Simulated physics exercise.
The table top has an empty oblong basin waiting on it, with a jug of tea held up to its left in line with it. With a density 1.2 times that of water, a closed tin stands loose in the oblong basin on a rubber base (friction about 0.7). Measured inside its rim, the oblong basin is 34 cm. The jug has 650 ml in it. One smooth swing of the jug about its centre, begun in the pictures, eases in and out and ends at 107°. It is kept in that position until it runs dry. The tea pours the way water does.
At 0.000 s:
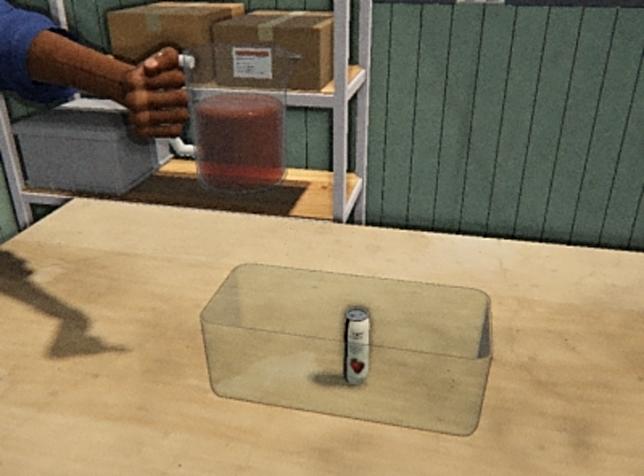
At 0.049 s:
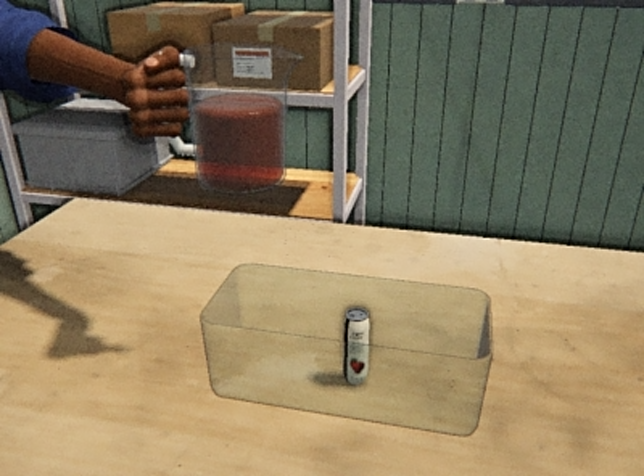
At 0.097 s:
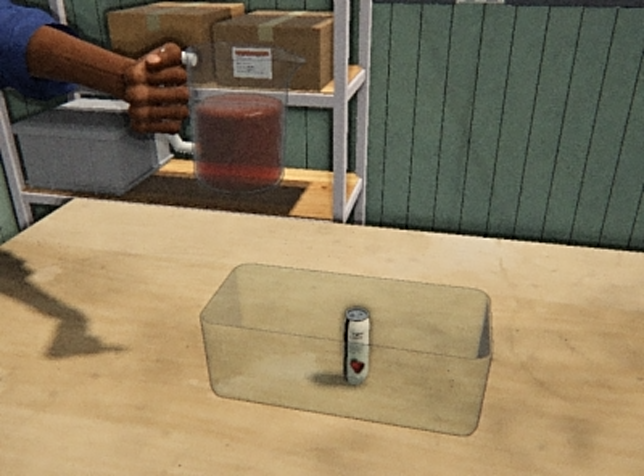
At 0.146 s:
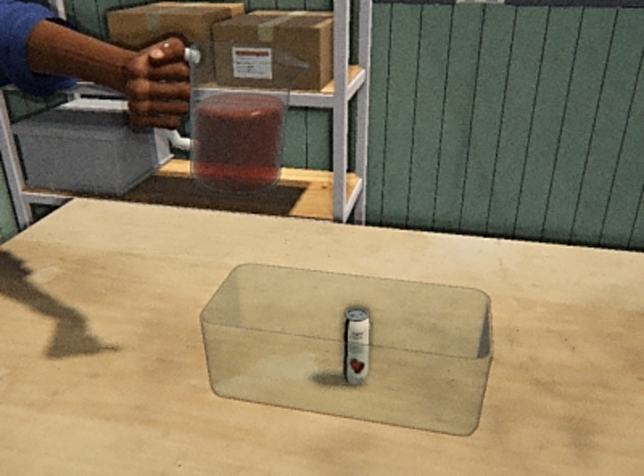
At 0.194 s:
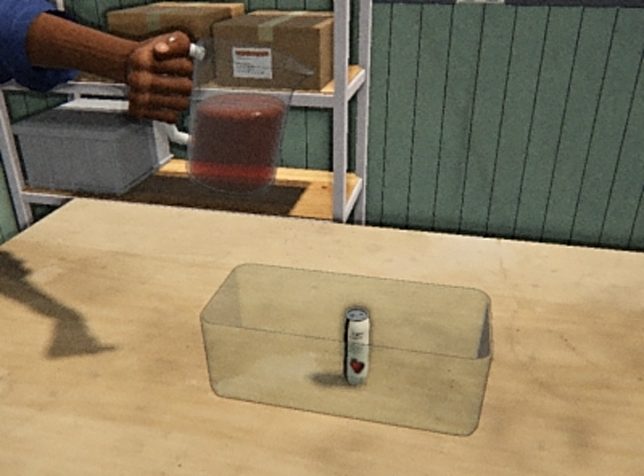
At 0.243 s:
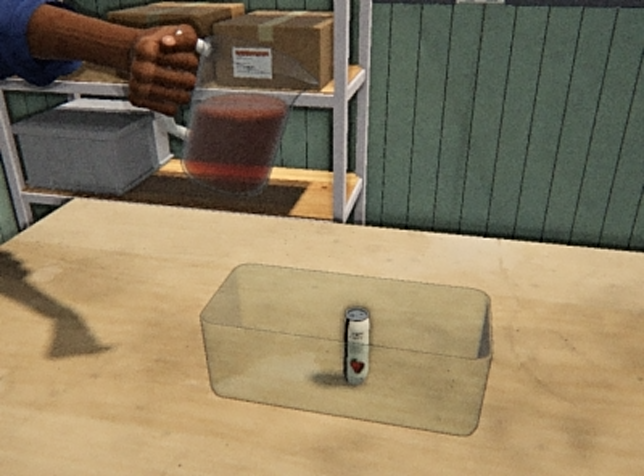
The video shows a hand holding a clear jug of reddish liquid above a wooden table, left of a transparent oblong basin with a small can standing inside, then gradually tilting the jug to the right while the can stays still.
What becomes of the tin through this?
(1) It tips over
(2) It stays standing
The answer is 2.
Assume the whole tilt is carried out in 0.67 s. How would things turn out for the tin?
Then it holds its balance.
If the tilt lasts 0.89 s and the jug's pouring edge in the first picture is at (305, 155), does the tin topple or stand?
Then it tips over.
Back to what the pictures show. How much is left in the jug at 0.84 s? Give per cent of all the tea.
32 per cent or so.
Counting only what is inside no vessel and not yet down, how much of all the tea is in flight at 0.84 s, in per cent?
Something like 36 per cent of the total.
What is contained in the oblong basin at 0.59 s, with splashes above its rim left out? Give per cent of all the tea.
The basin holds roughly 0 in a hundred parts at that moment.
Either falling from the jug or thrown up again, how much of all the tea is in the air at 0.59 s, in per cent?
10 per cent.
Then, 0.59 s in, the tilt is 79° and 90 per cent is still to pour; the tin stands where it began.
Then, 0.84 s in, the tilt is 106° and 33 per cent is still to pour; the tin stands where it began.
Then, 1.10 s in, the tilt is 107° and 4 per cent is still to pour; the tin stands where it began.
Then, 1.39 s in, the tilt is 107° and 0 per cent is still to pour; the tin stands where it began.
Finally, the tin stands where it began.
